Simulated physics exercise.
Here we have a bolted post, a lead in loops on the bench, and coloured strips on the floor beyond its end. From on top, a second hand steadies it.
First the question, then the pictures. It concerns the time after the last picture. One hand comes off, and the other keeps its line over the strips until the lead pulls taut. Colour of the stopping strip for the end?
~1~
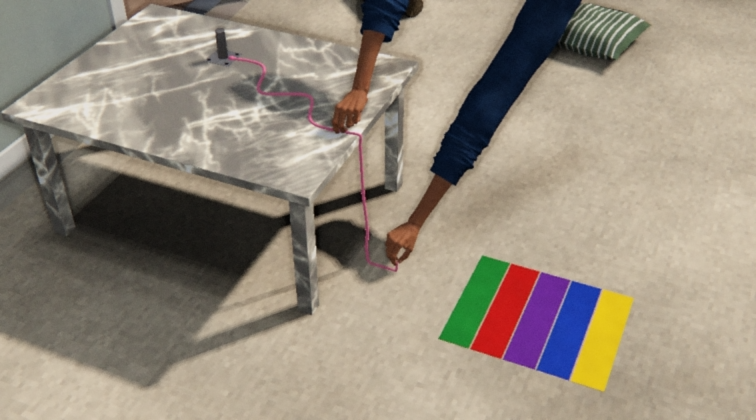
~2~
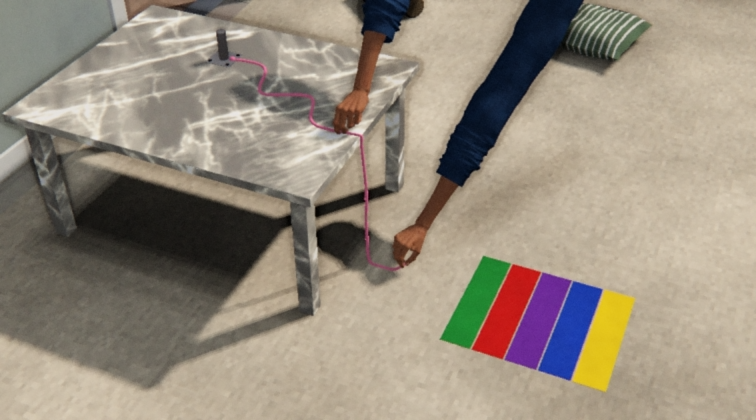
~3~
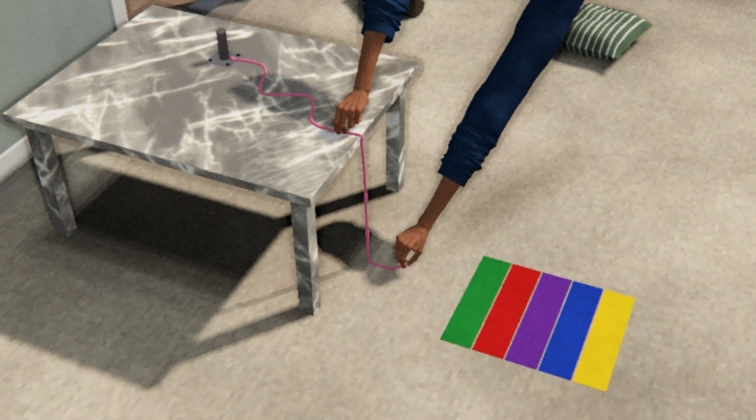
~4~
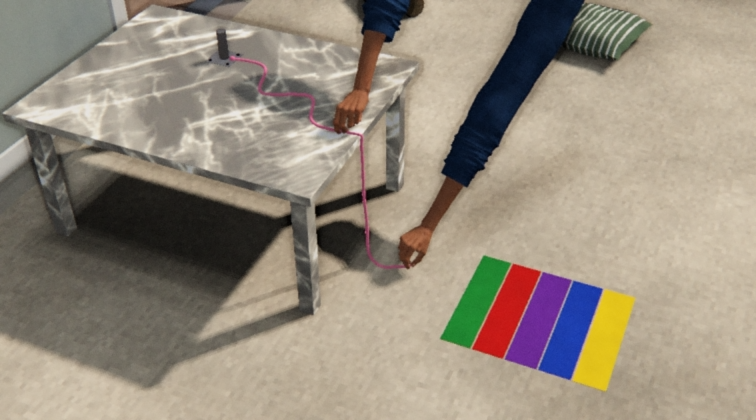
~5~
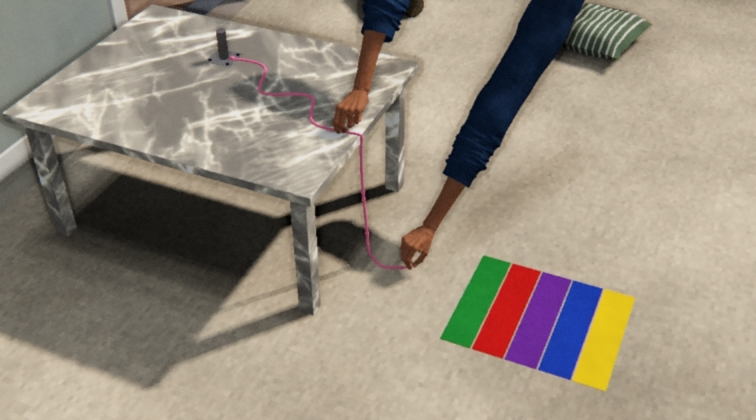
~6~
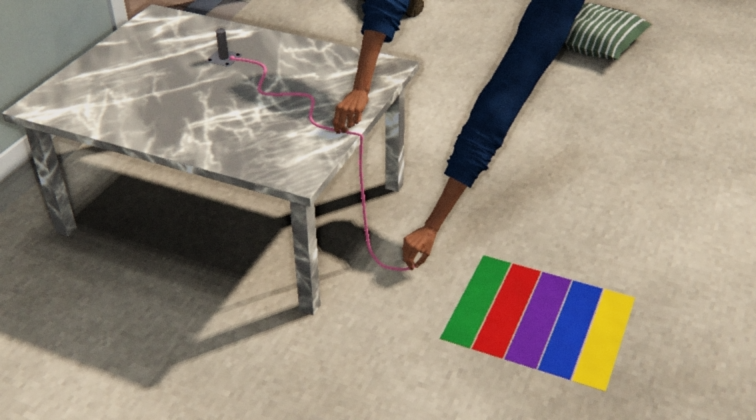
Purple.
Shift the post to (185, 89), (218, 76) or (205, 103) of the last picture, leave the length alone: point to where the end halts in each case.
Approximate pixels in order: (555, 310), (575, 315), (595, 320).
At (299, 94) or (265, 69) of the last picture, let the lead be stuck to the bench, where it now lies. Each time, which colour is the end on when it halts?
First try red, second try purple.
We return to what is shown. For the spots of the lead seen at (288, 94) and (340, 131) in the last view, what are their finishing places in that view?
First: (314, 98). Second: (393, 145).
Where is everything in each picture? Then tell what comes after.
End (397, 262); green (461, 327); red (493, 337); purple (526, 347); blue (559, 358); yellow (593, 368), in the first frame.
End (404, 265); lead through (258, 64) (267, 95) (312, 110) (355, 135) (366, 193) (367, 246), in the second frame.
End (406, 265), in the third frame.
End (410, 266); lead through (258, 63) (268, 94) (312, 110) (356, 134) (364, 192) (368, 246), in the fourth frame.
End (412, 266), in the fifth frame.
End (414, 267); lead through (257, 63) (267, 94) (312, 110) (355, 134) (363, 192) (369, 246), in the sixth frame.
Early on, end near (490, 289); over green.
Midway, end near (529, 301); over purple.
At the end of the slack, end near (551, 307); over purple. It halts on the purple strip.
